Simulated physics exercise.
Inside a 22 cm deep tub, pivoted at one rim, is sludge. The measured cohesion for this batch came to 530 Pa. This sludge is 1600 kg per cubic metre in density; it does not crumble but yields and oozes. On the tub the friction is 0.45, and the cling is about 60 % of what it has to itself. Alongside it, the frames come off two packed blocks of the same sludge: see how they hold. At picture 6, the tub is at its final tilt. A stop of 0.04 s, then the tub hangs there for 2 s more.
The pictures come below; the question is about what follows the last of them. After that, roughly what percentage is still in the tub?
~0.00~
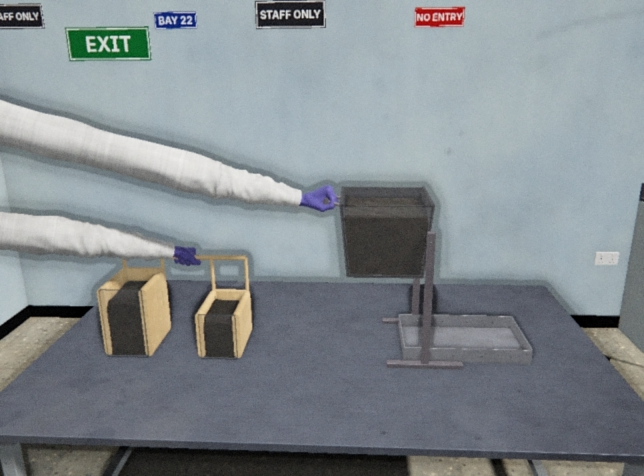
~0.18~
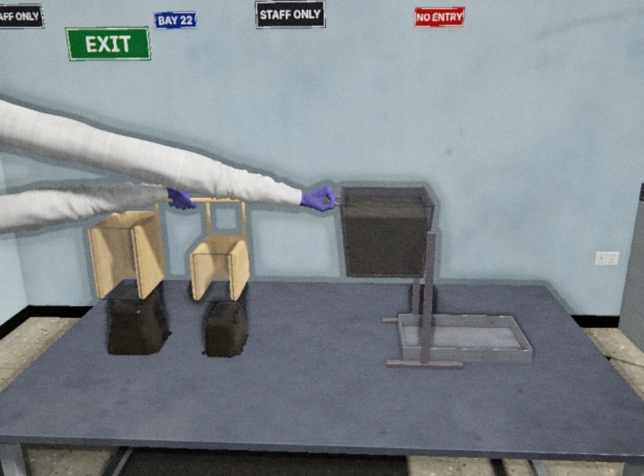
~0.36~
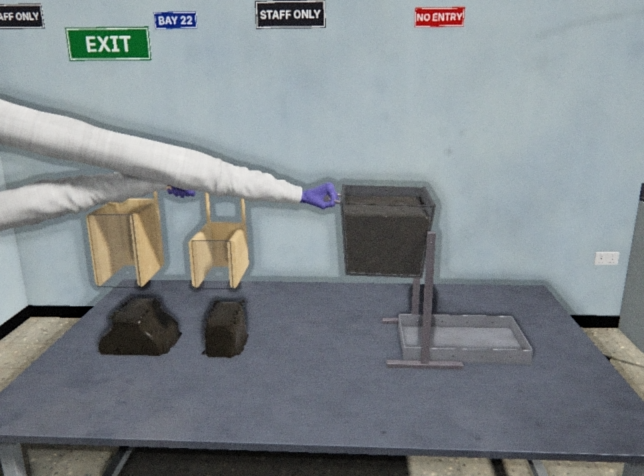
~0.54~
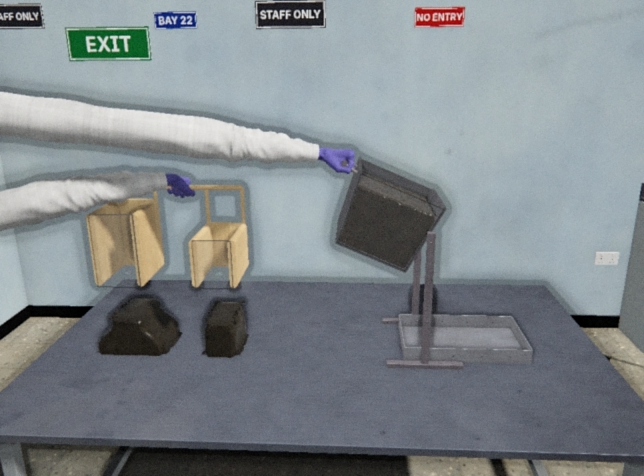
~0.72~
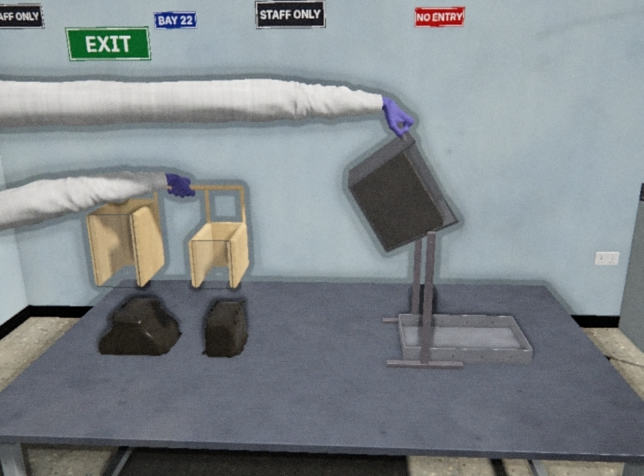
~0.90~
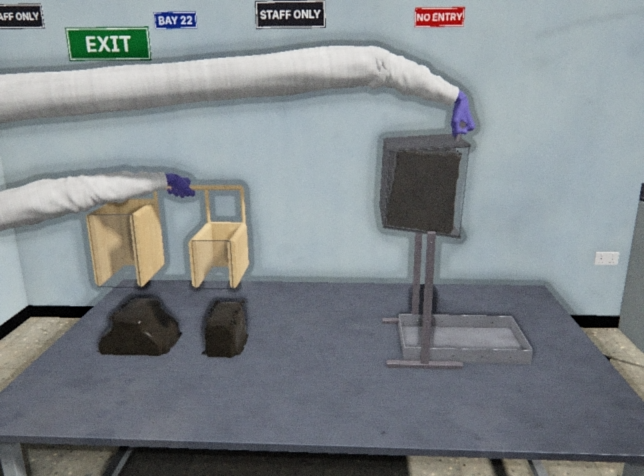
Roughly 31 %.
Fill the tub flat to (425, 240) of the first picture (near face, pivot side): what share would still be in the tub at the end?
About 50 per cent.
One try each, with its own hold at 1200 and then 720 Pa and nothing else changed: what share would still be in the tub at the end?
It'd be some 0 percent the first time and some 35 percent the second.
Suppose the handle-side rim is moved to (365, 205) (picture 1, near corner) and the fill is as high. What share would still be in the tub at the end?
I'd say around 45 percent would remain in the tub at the end.
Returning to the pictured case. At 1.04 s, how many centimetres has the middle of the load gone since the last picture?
It has gone close to 8 cm.
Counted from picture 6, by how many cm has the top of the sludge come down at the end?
About 15 cm.
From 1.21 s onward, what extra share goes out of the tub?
7 %.
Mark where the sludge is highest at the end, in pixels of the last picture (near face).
Close to pixel (424, 205).
By 1.04 s, the tub is at 92 degrees and holds 75 %.
By 1.21 s, the tub is at 92 degrees and holds 38 %.
By 1.38 s, the tub is at 92 degrees and holds 32 %.
By 1.55 s, the tub is at 92 degrees and holds 31 %.
By 2.90 s, at the end, the tub is at 92 degrees and holds 31 %.
